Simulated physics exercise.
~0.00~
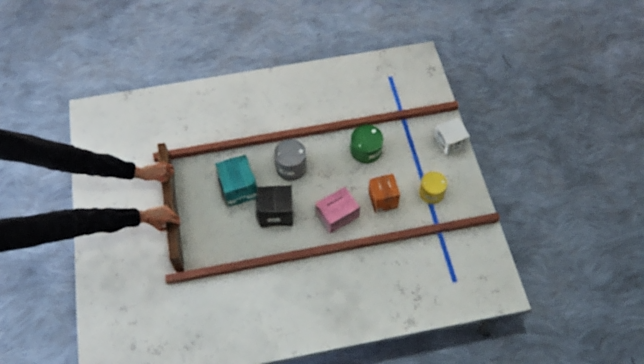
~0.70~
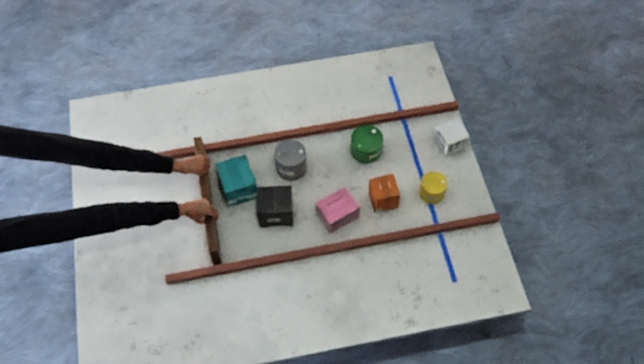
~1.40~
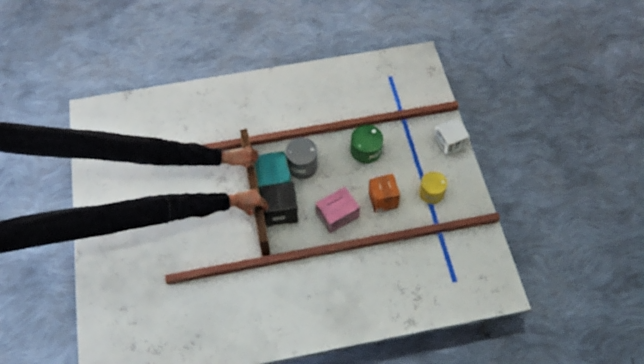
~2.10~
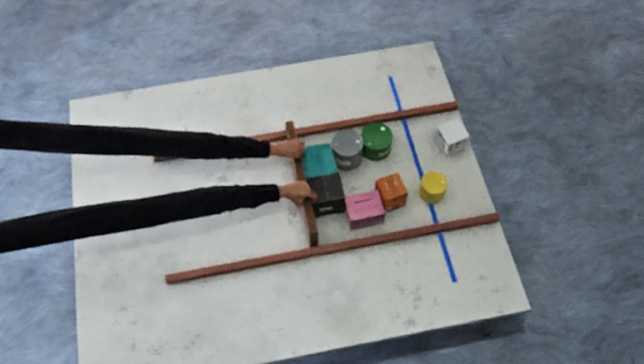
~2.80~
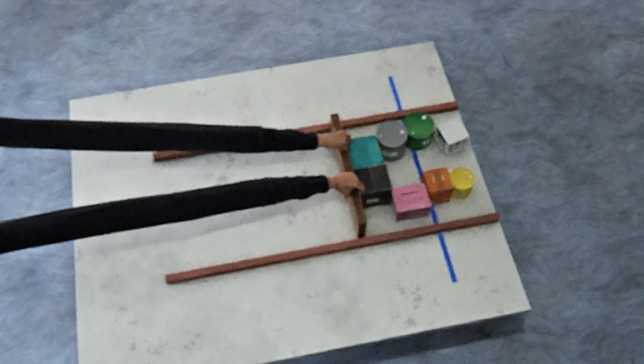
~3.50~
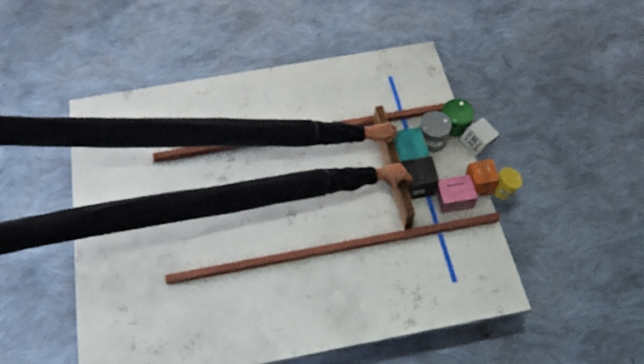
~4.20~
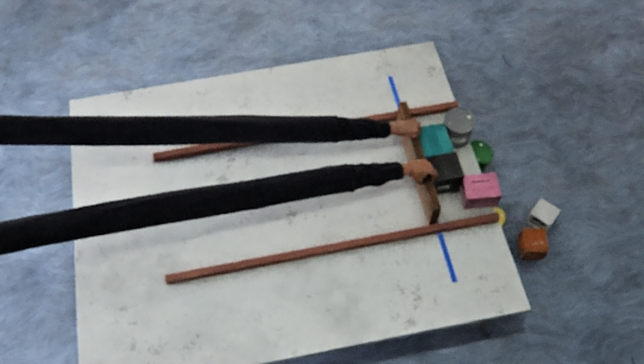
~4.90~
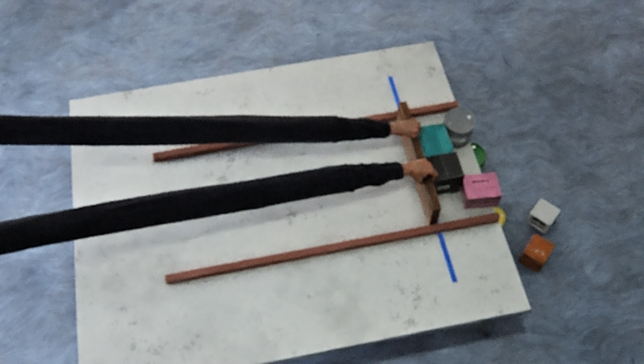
A wooden plank, held by two hands in black sleeves, slides right between two battens on a pale platform, toward eight scattered boxes and tubs. It meets the turquoise box and black tote first, then gathers the grey canister, pink box, green canister and orange parcel into a cluster. The bunch crosses the blue tape, pushing the yellow canister and white crate toward the right edge. Those two, the green canister and the orange parcel go over the edge, while the plank stops near the tape. The turquoise box, black tote, grey canister and pink box remain bunched at the edge.
